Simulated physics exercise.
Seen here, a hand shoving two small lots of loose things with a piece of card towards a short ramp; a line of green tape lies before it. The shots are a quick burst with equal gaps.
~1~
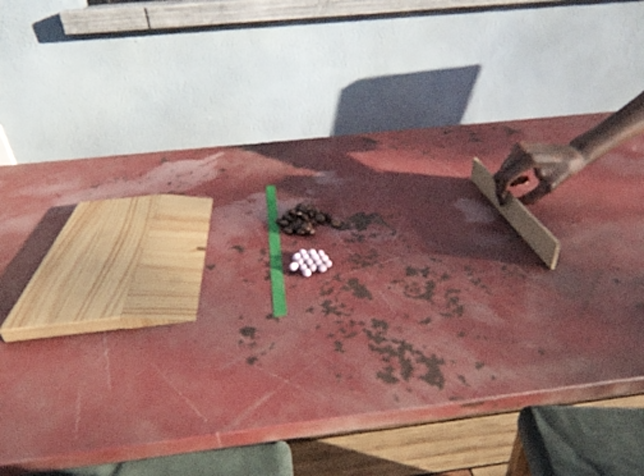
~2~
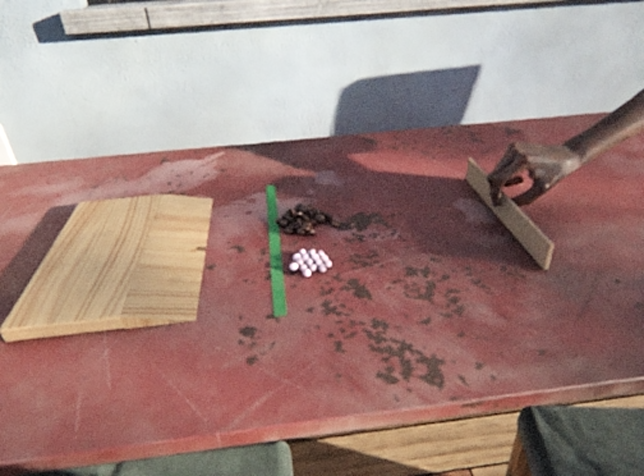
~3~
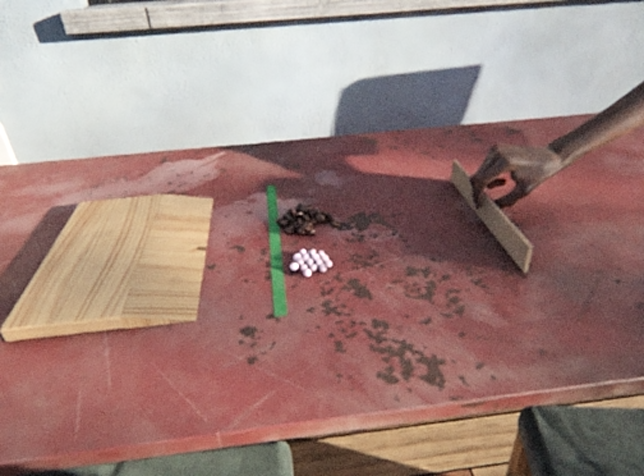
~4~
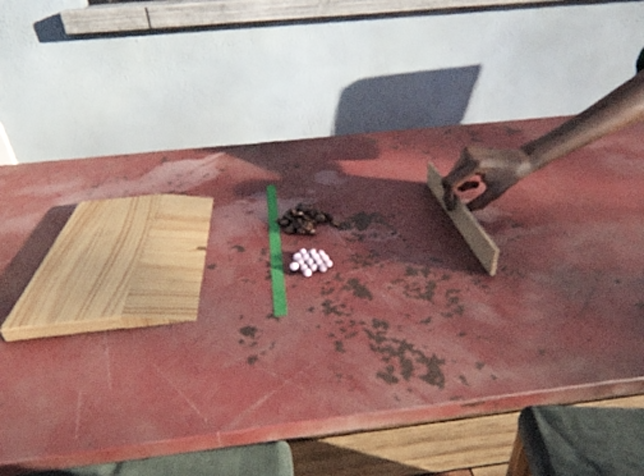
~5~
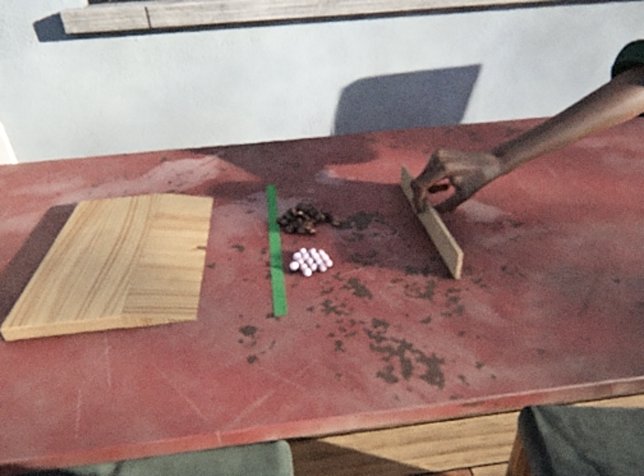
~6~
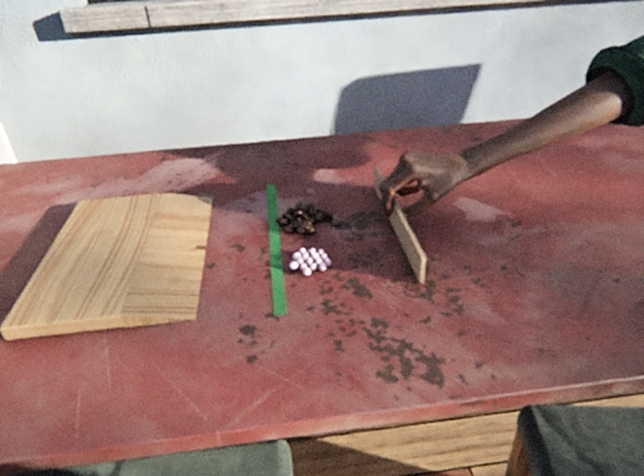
A hand slides an upright piece of card left across the red table toward two small piles.
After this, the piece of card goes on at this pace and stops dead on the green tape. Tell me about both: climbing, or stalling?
In the end the front portion gets up on to the slab, in part at least, and the back portion never reaches the slab.
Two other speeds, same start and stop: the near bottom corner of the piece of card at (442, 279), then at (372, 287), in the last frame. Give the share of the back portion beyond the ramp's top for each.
The first gives 0 %, the second 0 %.
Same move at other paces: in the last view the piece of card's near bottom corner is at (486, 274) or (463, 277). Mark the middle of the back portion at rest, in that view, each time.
One: (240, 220). Two: (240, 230).
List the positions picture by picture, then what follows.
In the first frame, piece of card near (548, 247), at rest; green tape near (271, 191); top of the ramp near (124, 306); front portion near (309, 263), a few sugar pearls; back portion near (305, 217), some flat chocolate drops.
In the second frame, piece of card near (542, 248); back portion near (305, 217).
In the third frame, piece of card near (522, 250); front portion near (310, 263).
In the fourth frame, piece of card near (489, 254); back portion near (305, 217).
In the fifth frame, piece of card near (454, 257); front portion near (309, 262).
In the sixth frame, piece of card near (418, 261); green tape near (271, 190); top of the ramp near (124, 305); front portion near (309, 262); back portion near (305, 216).
Then, 0.13 s on from there, piece of card still moving, near (326, 211); front portion the whole lot short of the ramp; back portion the whole lot short of the ramp.
Then, 0.29 s on from there, piece of card stopped at the green tape; front portion the whole lot short of the ramp; back portion the whole lot short of the ramp.
Then, 0.57 s on from there, piece of card stopped at the green tape; front portion near half past the top, near half on the ramp; back portion near a quarter on the ramp, the bulk short of the ramp.
In the end, piece of card stopped at the green tape; front portion the bulk past the top, near a quarter short of the ramp; back portion none at all past the top, near a quarter on the ramp, the bulk short of the ramp.
